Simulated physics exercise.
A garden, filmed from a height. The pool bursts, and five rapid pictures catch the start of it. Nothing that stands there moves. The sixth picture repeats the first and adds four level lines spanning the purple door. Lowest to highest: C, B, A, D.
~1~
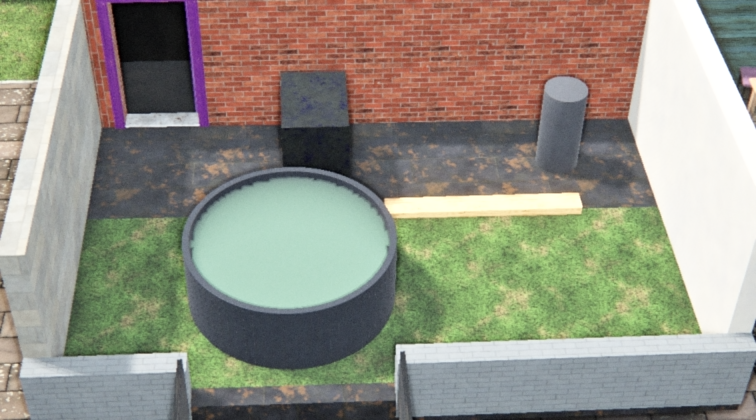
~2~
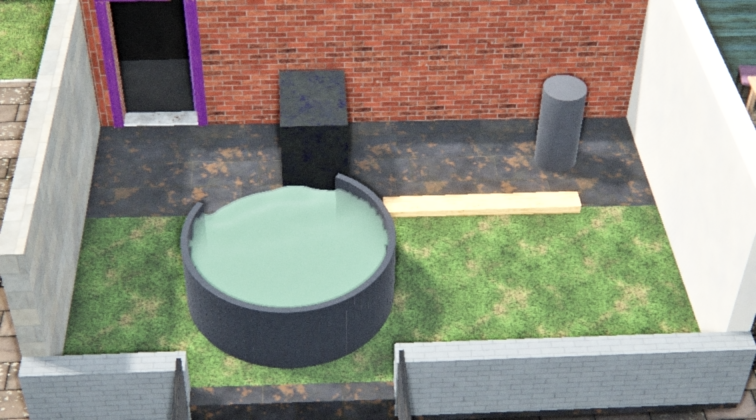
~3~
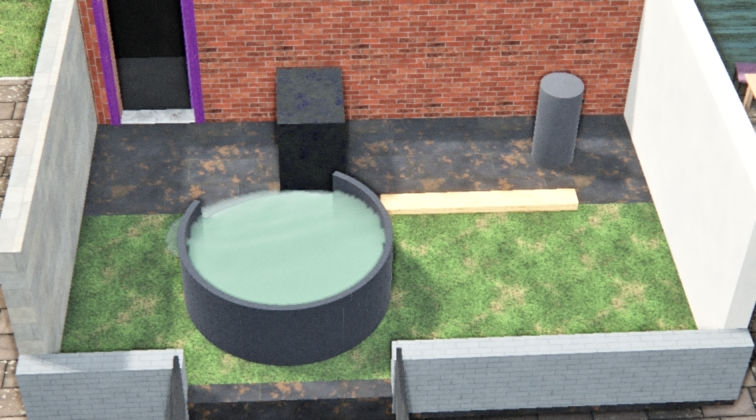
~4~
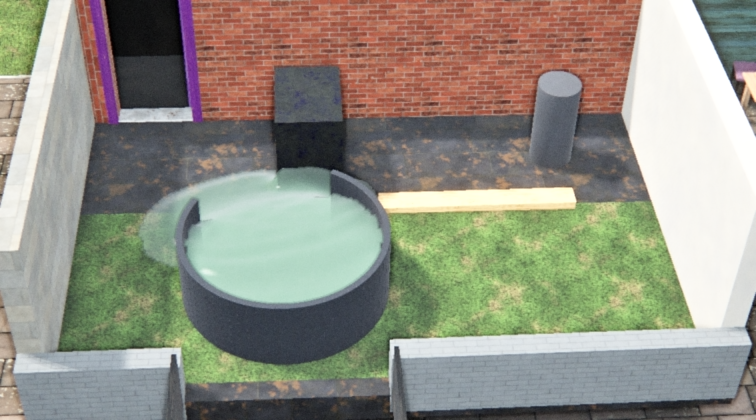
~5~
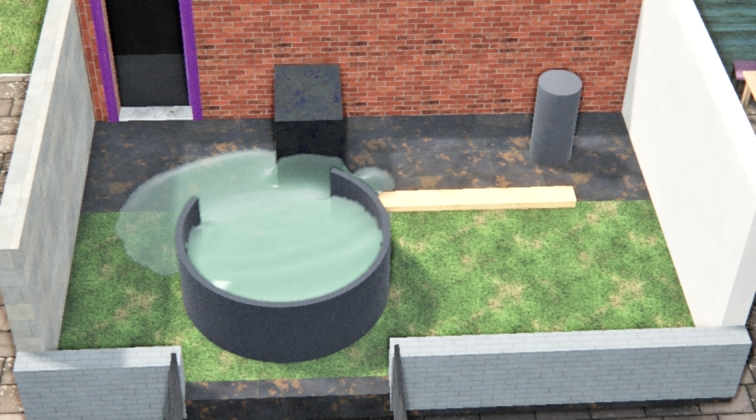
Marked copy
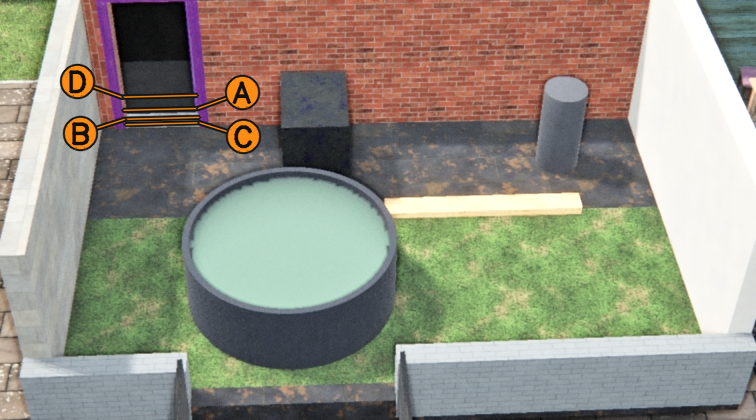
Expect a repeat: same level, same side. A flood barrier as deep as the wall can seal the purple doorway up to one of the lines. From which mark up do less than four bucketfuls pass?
D is the one.
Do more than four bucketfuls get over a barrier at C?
Yes.
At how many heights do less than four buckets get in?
One of them.
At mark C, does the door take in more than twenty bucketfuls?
Yes, it does.
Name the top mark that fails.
Mark A.
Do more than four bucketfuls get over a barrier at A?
Yes, it does.
On the marked copy, A at (160, 109); B at (162, 118); C at (162, 123); D at (159, 96); from the bottom up C, B, A, D.
With A, about 9 bucketfuls get in.
With B, dozens of bucketfuls pour in.
With C, dozens of bucketfuls pour in.
With D, a splash gets over, under a bucket.
